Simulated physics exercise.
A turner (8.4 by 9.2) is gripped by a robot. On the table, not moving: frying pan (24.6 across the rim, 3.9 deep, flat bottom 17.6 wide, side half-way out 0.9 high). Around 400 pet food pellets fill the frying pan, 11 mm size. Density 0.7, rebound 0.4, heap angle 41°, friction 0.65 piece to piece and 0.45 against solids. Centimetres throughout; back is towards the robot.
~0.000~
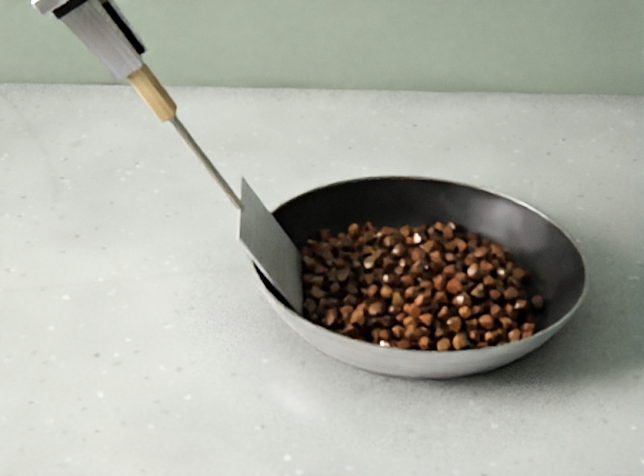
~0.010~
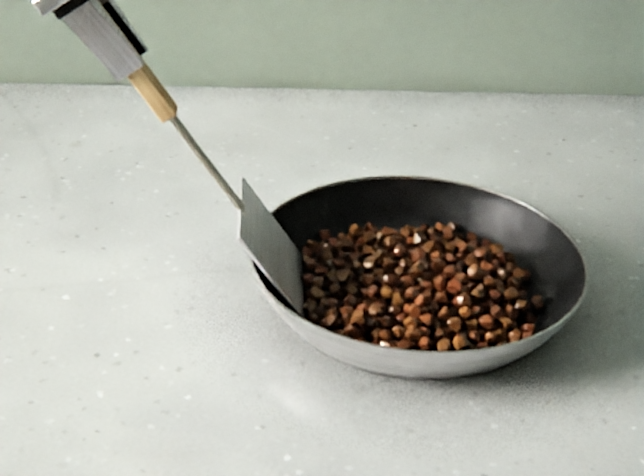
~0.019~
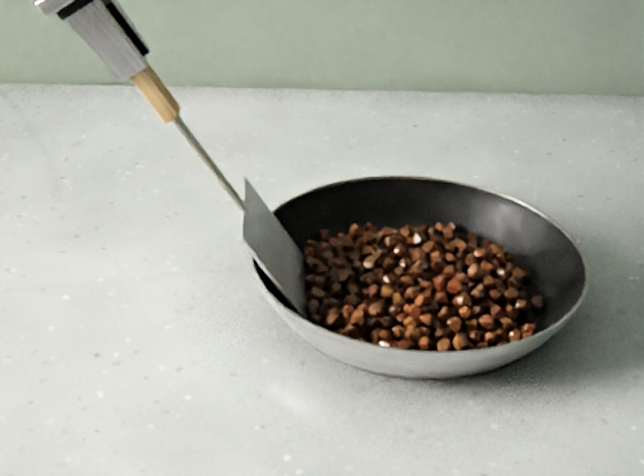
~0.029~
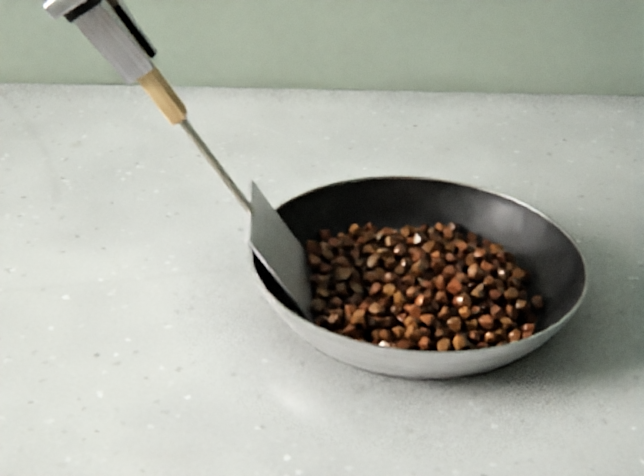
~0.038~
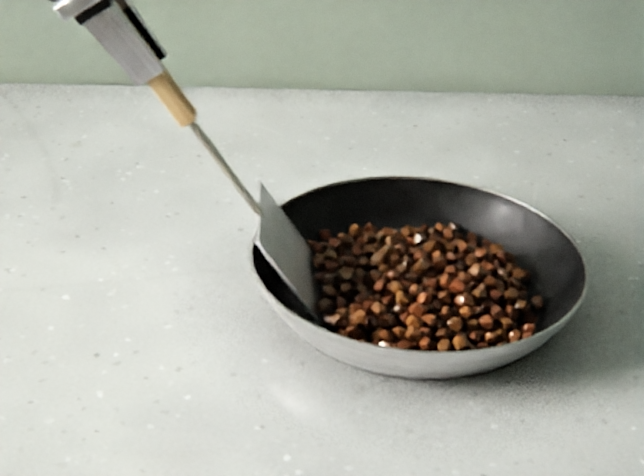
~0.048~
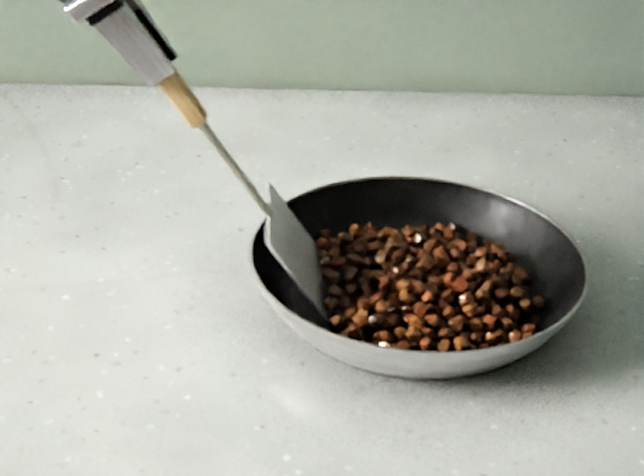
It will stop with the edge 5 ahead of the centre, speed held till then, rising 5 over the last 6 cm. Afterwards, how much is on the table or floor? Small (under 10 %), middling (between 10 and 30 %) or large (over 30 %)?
Answer: Small; under 10 % of the pet food pellets finish on the table or floor.
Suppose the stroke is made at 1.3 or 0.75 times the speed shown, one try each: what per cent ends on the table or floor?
Some 10 and 0 per cent.
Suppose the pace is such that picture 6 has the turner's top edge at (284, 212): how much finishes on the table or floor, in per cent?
About 15 per cent.
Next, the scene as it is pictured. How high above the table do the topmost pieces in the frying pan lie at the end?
Roughly 5.0 cm.
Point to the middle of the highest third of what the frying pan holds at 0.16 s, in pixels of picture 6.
Around (479, 270).
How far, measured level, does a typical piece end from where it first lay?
Roughly 4 cm.
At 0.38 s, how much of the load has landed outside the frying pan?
Some 0 per cent.
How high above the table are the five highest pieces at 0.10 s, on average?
About 4 cm.
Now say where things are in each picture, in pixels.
The first picture shows the turner top edge at (239, 205), sloping 56°; upper third of the load around (423, 274), from x 305 to 535, top at y 230; 397 in the frying pan.
The second picture shows the turner top edge at (240, 205), sloping 56°; upper third of the load around (423, 274), from x 310 to 535, top at y 230.
The third picture shows the turner top edge at (242, 206), sloping 56°; upper third of the load around (421, 274), from x 310 to 535, top at y 230.
The fourth picture shows the turner top edge at (249, 208), sloping 56°; upper third of the load around (417, 275), from x 310 to 535, top at y 230.
The fifth picture shows the turner top edge at (258, 210), sloping 56°; upper third of the load around (413, 275), from x 310 to 535, top at y 230.
The sixth picture shows the turner top edge at (268, 211), sloping 56°; upper third of the load around (412, 274), from x 310 to 540, top at y 230; 397 in the frying pan.
After 0.10 s, sloping 56°, highest piece 4 above the table; 397 in the frying pan.
After 0.16 s, sloping 56°, highest piece 5 above the table; 397 in the frying pan.
After 0.38 s, sloping 56°, highest piece 5 above the table; 386 in the frying pan, 9 on the table or floor, 2 on the blade or in flight.
After 1.43 s, sloping 56°, highest piece 5 above the table; 386 in the frying pan, 11 on the table or floor.
In the end, 386 in the frying pan, 11 on the table or floor. That is 3 % on the table or floor.
